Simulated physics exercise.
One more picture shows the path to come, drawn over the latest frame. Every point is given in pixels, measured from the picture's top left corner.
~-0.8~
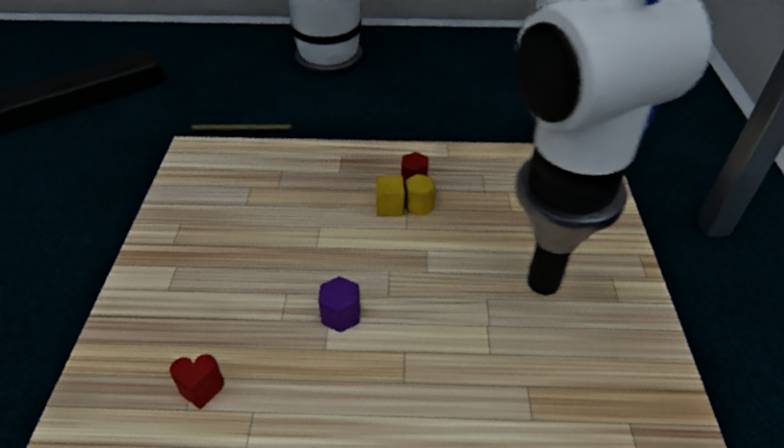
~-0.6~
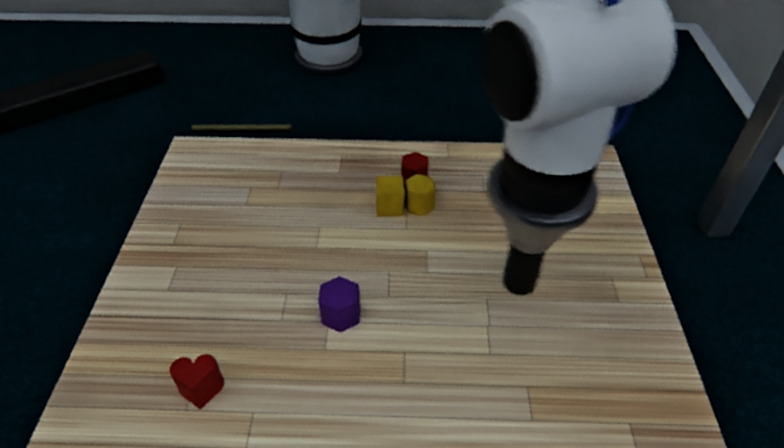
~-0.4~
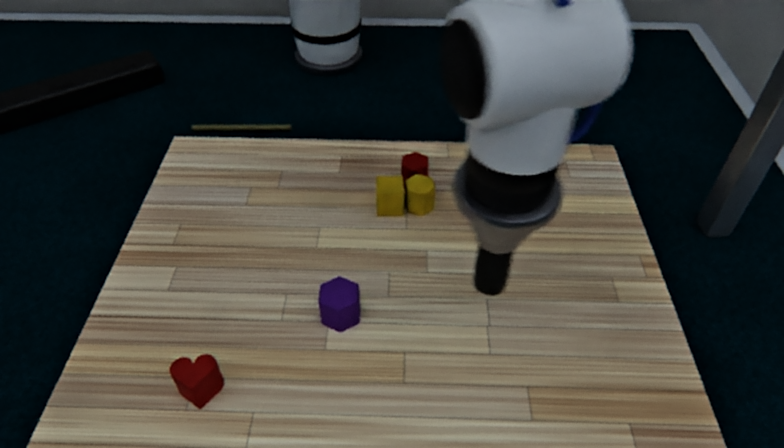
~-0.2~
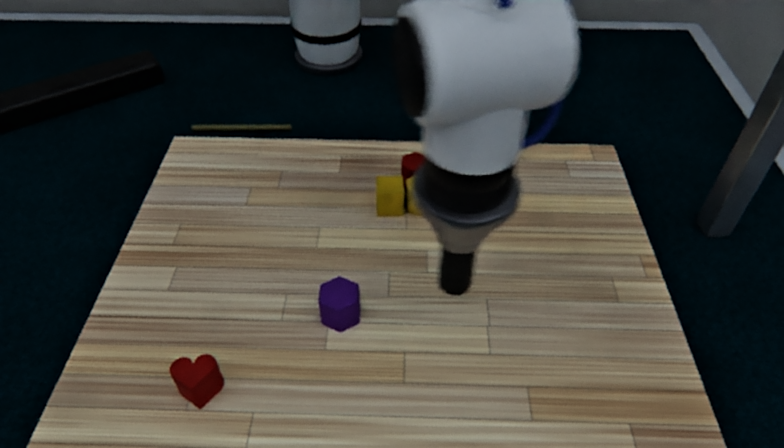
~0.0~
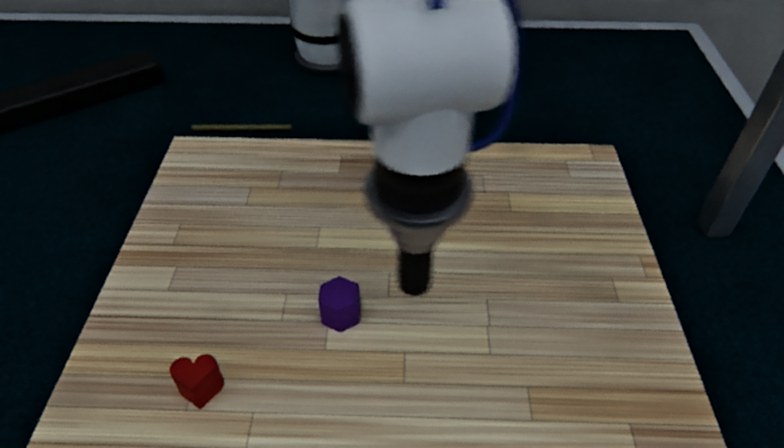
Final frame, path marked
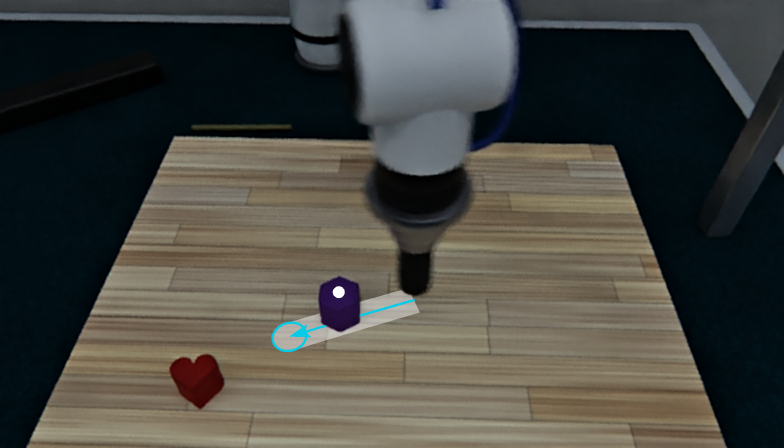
Robot arm with a dark post sliding left across a wooden board, passing in front of yellow blocks and nearing a purple hexagon.
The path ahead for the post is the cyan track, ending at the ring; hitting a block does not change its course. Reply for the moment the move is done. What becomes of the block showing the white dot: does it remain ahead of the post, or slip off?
Kept ahead.
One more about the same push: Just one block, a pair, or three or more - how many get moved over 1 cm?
Going by the path, one of them shifts by more than about 1 cm.
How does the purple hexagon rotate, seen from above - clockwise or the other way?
From the top: Clockwise.
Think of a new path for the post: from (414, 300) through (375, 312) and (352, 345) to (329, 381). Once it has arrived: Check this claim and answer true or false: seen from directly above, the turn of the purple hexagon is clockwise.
True.
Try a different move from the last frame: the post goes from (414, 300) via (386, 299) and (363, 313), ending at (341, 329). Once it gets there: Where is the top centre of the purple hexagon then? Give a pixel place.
Most likely (301, 305).
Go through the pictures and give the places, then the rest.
The first picture shows post tip (543, 284); block tops, red heart (192, 368); purple hexagon (339, 292).
The second picture shows post (519, 284); blocks unchanged.
The third picture shows post (489, 284); blocks unchanged.
The fourth picture shows post (455, 284); blocks unchanged.
The fifth picture shows post (414, 284); red heart (192, 368); purple hexagon (339, 292).
Path on the board, from (414, 300) to (290, 337); the dot is on the purple hexagon.
The first path, step by step. One third of the way, post (373, 296); nothing pushed yet.
Two thirds of the way, post (330, 308); purple hexagon (291, 300), turned 15° clockwise.
At the end, post (286, 321); red heart in place; purple hexagon (251, 303), turned 30° clockwise.
